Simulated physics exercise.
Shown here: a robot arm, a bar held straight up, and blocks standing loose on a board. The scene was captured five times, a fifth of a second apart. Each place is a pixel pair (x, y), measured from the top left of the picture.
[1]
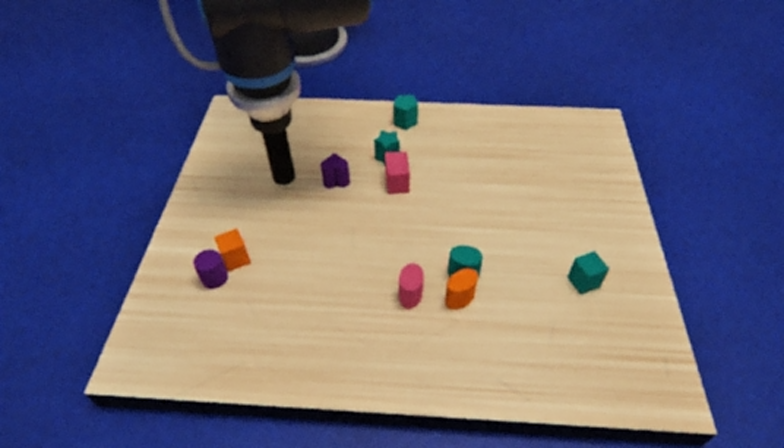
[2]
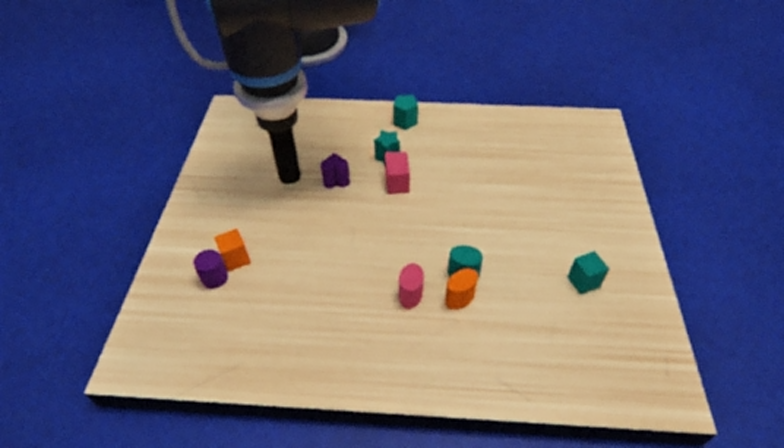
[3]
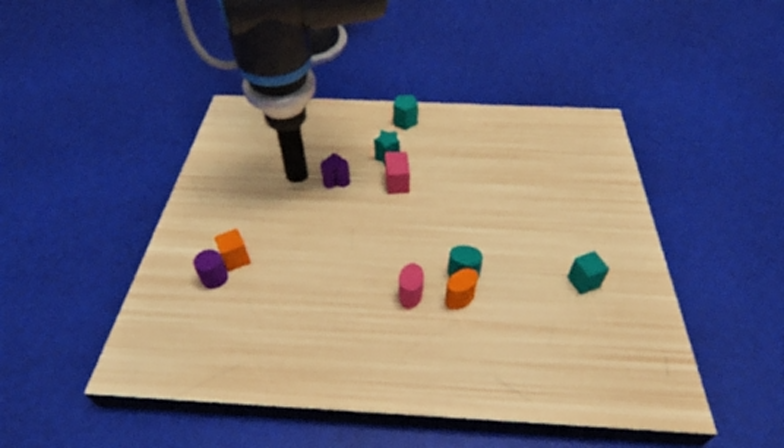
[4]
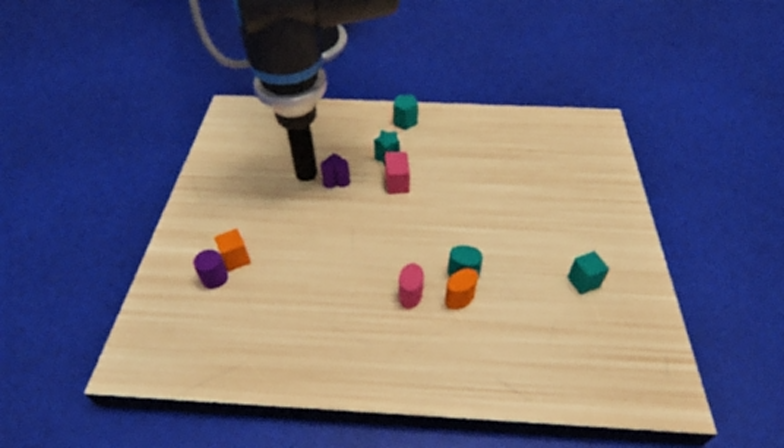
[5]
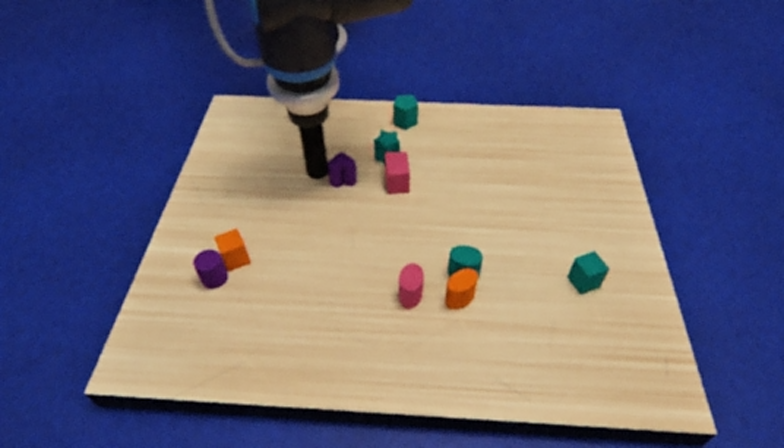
A dark robot arm holds a black bar upright over the upper left of a pale wooden board on a blue surface, seen from above at an angle by a still camera. Purple, turquoise, pink and orange blocks stand scattered across the board. The arm slides the bar slowly a short way right until it nudges the purple heart block slightly right, while the other blocks stay still.
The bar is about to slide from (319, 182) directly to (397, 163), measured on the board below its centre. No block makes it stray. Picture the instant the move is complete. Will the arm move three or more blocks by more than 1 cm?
I expect so.
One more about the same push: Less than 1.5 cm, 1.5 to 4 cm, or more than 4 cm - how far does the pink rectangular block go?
That one ends up 1.5 to 4 cm from where it is now.
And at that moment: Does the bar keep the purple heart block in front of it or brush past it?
That block remains ahead.
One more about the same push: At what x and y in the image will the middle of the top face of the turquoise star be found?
It is at (404, 131).
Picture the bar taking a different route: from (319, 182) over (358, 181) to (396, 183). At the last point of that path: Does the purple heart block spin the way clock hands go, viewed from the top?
I believe not.
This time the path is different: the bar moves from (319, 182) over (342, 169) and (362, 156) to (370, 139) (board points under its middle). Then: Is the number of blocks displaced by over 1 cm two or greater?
No - that is not the case.
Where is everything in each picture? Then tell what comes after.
Lower end of the bar at (284, 178), tops of blocks, purple heart block at (334, 162), turquoise star at (387, 138), pink rectangular block at (397, 163), turquoise five-sided block at (406, 102), in the first frame.
Bar at (290, 177), blocks as before, in the second frame.
Bar at (297, 175), blocks as before, in the third frame.
Bar at (307, 174), blocks as before, in the fourth frame.
Bar at (318, 172), purple heart block at (341, 161), turquoise star at (387, 138), pink rectangular block at (397, 163), turquoise five-sided block at (406, 102), in the fifth frame.
On the path given first. One third of the way, bar at (346, 166); purple heart block at (370, 156).
Two thirds of the way, bar at (372, 160); purple heart block at (396, 151), turned 15° clockwise; turquoise star at (394, 135), turned 45° anticlockwise; pink rectangular block at (414, 164), turned 50° clockwise.
At the end, bar at (397, 153); purple heart block at (422, 147), turned 30° clockwise; turquoise star at (404, 131), turned 95° anticlockwise; pink rectangular block at (420, 166), turned 75° clockwise; turquoise five-sided block not moved.
